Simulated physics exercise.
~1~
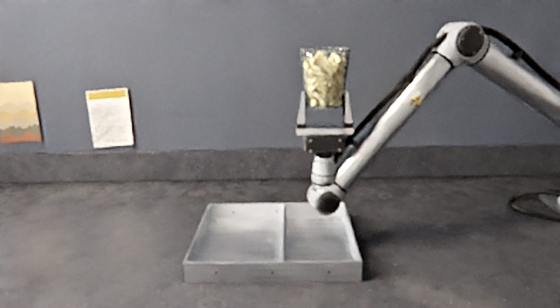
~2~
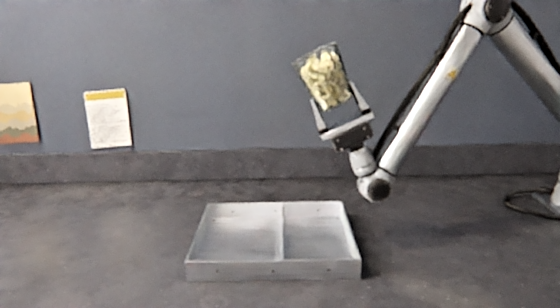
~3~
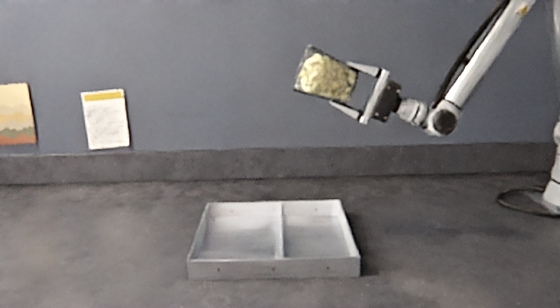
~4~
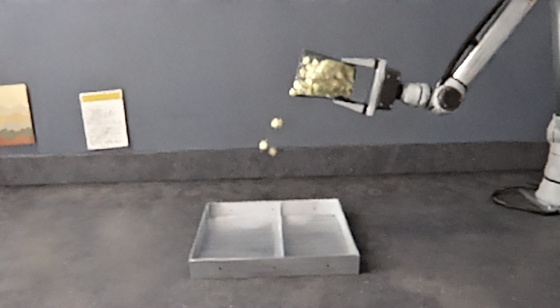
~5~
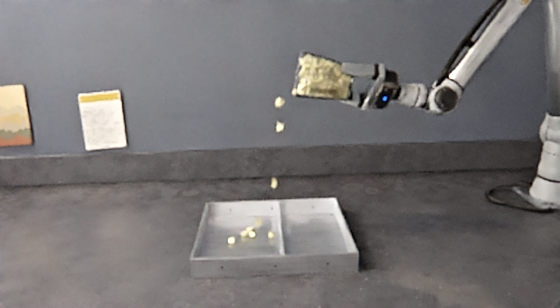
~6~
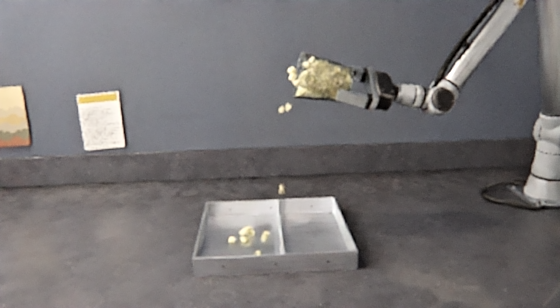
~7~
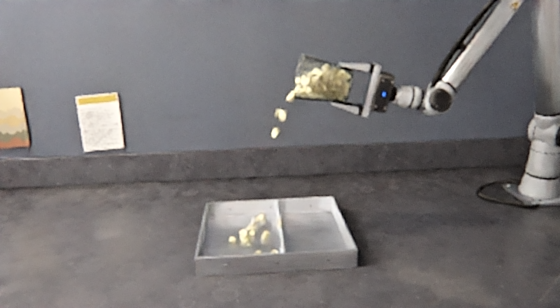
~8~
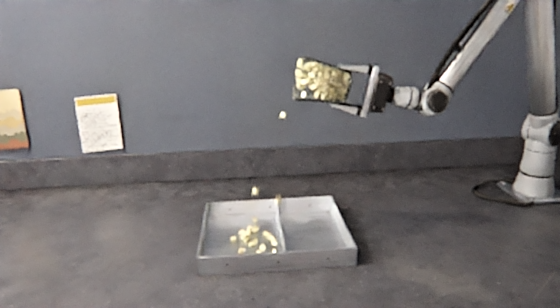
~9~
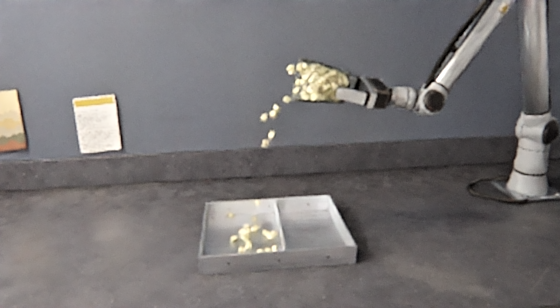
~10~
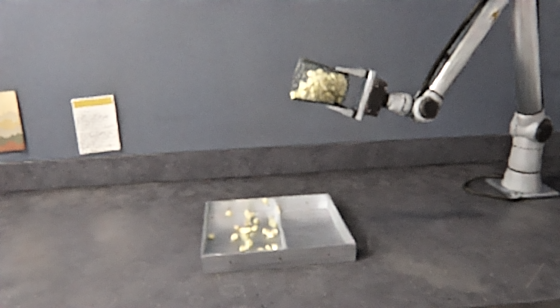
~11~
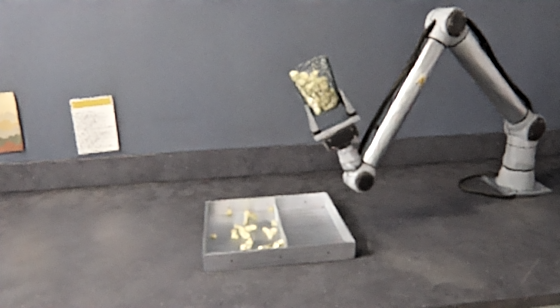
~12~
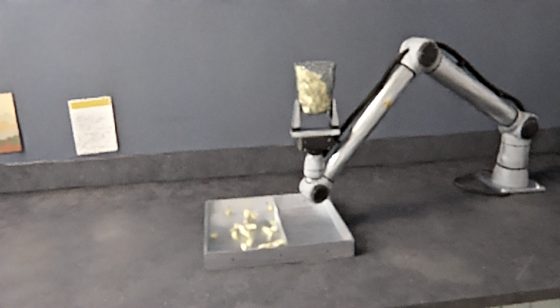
On a dark floor before a grey wall, a robot arm tipped a clear cup of pale yellow pieces leftward, sprinkling some into a divided tray's left part, then turned the cup upright again with most of them still inside.
